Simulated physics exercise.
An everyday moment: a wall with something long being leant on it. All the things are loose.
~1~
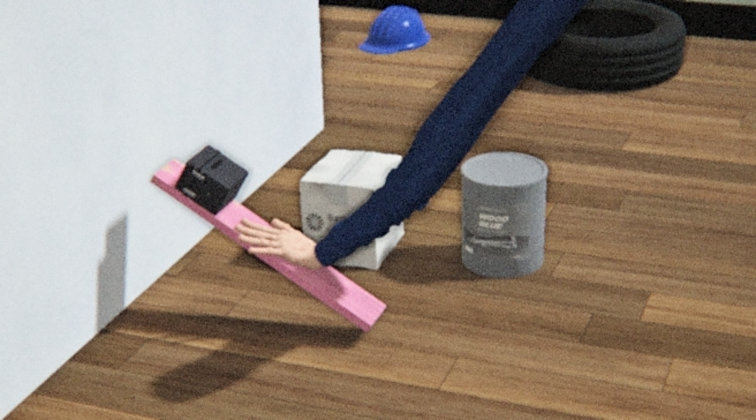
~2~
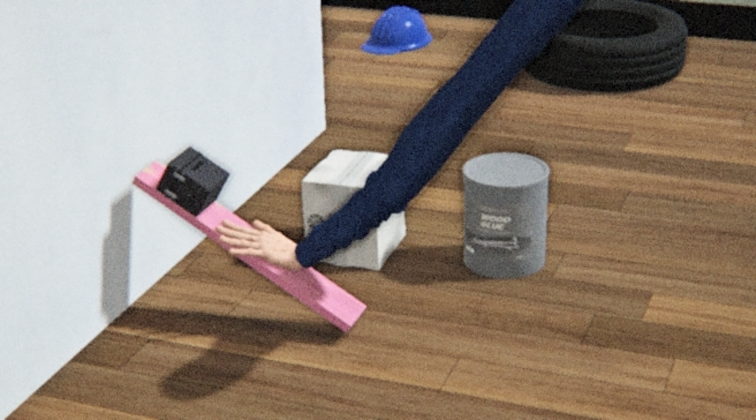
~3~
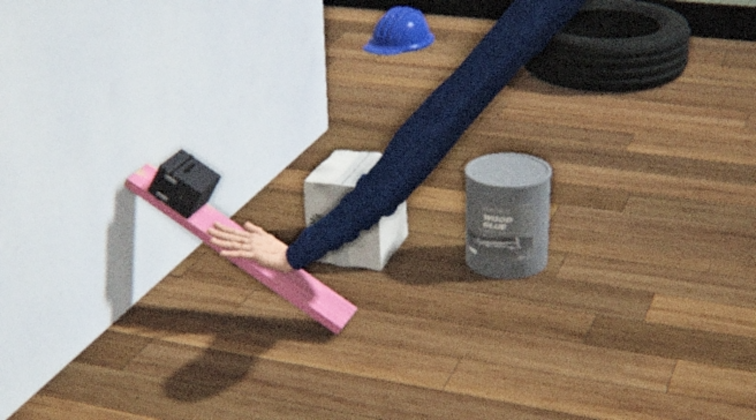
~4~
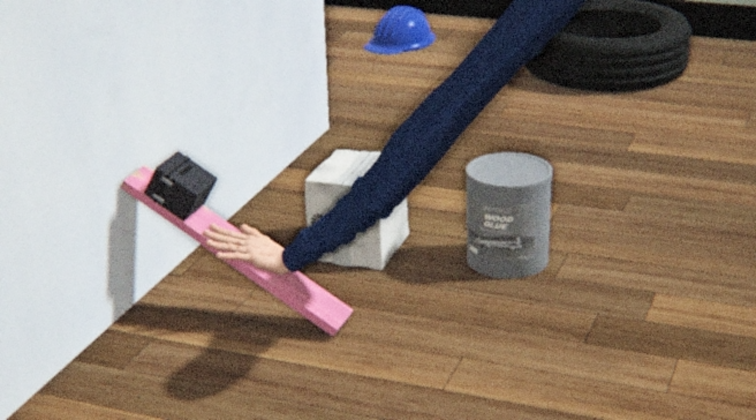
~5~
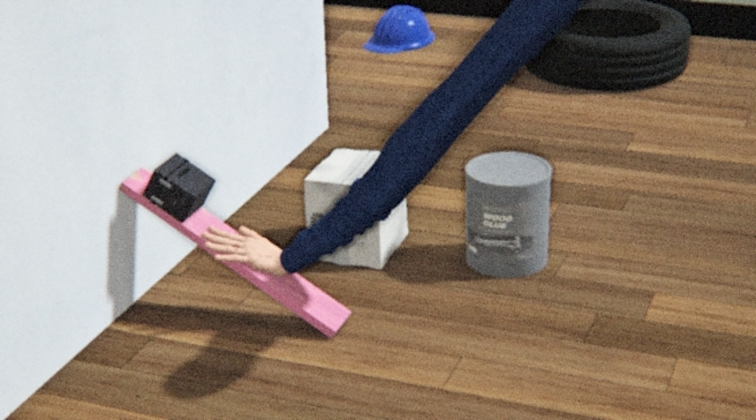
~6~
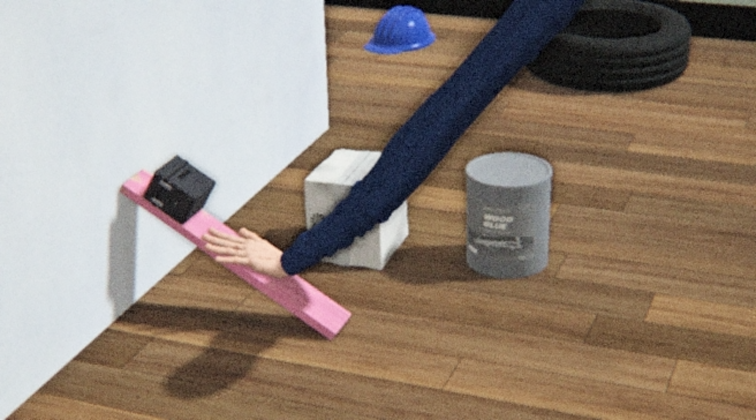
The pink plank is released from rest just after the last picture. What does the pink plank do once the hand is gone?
It slides down.
Then, 0.30 s past the last view, pink plank sunk by 18° near (251, 289).
Then, 0.40 s past the last view, pink plank sunk by 30° near (258, 306).
Then, 0.60 s past the last view, pink plank sunk by 30° near (259, 311).
Finally, moved from the start, pink plank; the other 2 still in place. Final places as the last picture's camera would see them, pink plank near (260, 313). The plank slips out.
